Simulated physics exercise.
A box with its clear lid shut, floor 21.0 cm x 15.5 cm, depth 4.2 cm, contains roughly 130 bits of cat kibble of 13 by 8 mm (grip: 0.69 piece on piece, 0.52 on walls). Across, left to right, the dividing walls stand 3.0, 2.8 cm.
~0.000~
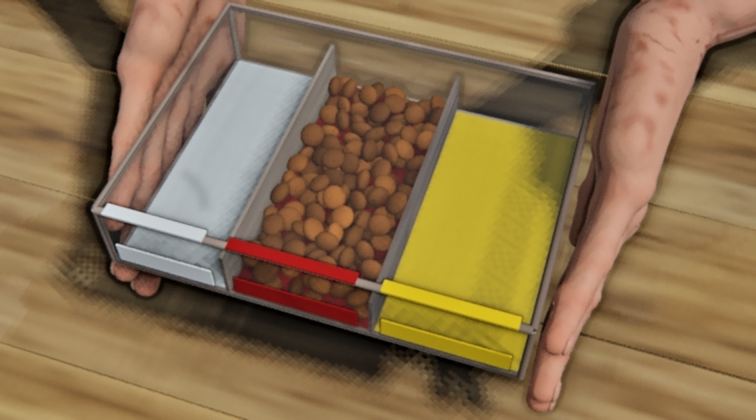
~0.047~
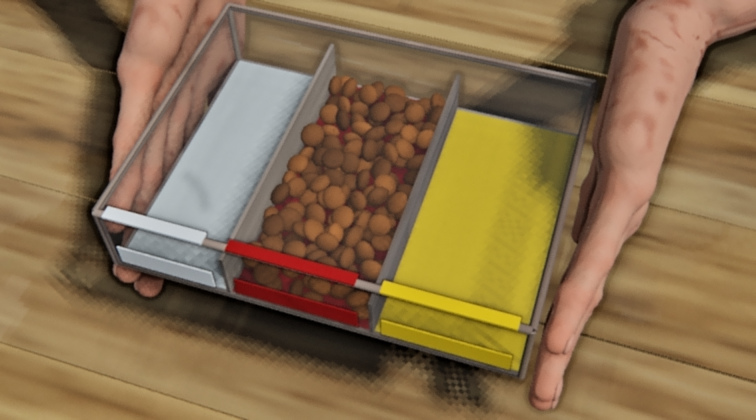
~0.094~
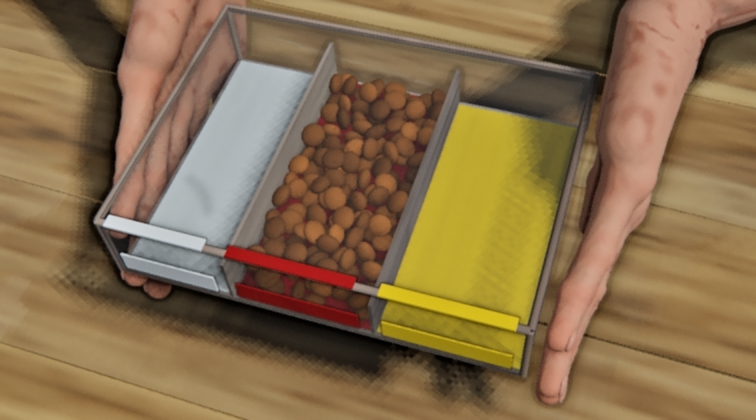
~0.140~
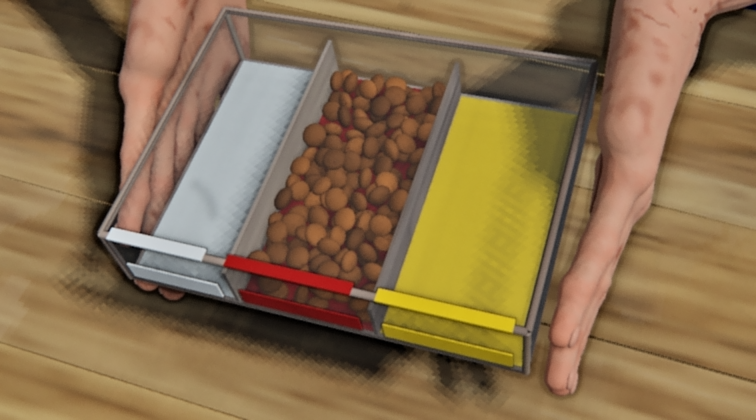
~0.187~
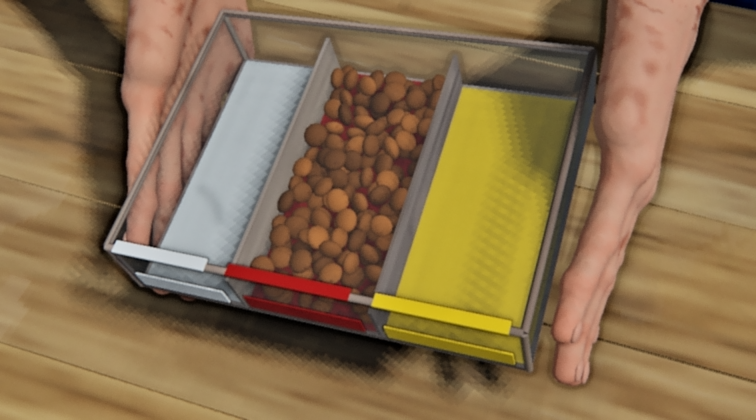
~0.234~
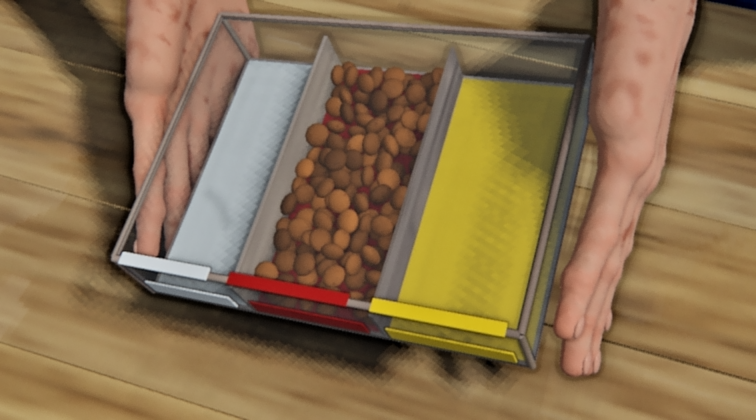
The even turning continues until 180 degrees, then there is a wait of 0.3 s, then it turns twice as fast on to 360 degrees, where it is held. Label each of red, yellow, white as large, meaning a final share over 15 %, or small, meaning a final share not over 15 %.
Red: Large; yellow: Large; white: Small.
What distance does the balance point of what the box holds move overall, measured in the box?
5.5 cm.
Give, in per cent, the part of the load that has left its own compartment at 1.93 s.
About 5 %.
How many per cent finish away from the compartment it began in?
35 per cent.
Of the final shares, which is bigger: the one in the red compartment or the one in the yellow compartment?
The bigger part winds up in the red compartment.
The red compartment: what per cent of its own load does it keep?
Kept share: Approx. 60 per cent.
After 1.16 s, tilt 113 degrees; red 95 %, white 5 %; middle of all pieces near (394, 211).
Then, at 1.93 s, tilt 180 degrees; red 95 %, white 5 %; middle of all pieces near (435, 159).
Then, at 2.64 s, tilt 96 degrees; red 70 %, yellow 25 %, white 5 %; middle of all pieces near (356, 217).
After 3.32 s, tilt 0 degrees; red 65 %, yellow 35 %, white 5 %; middle of all pieces near (437, 132).
At rest (3.7 s), red 65 %, yellow 35 %, white 5 %.
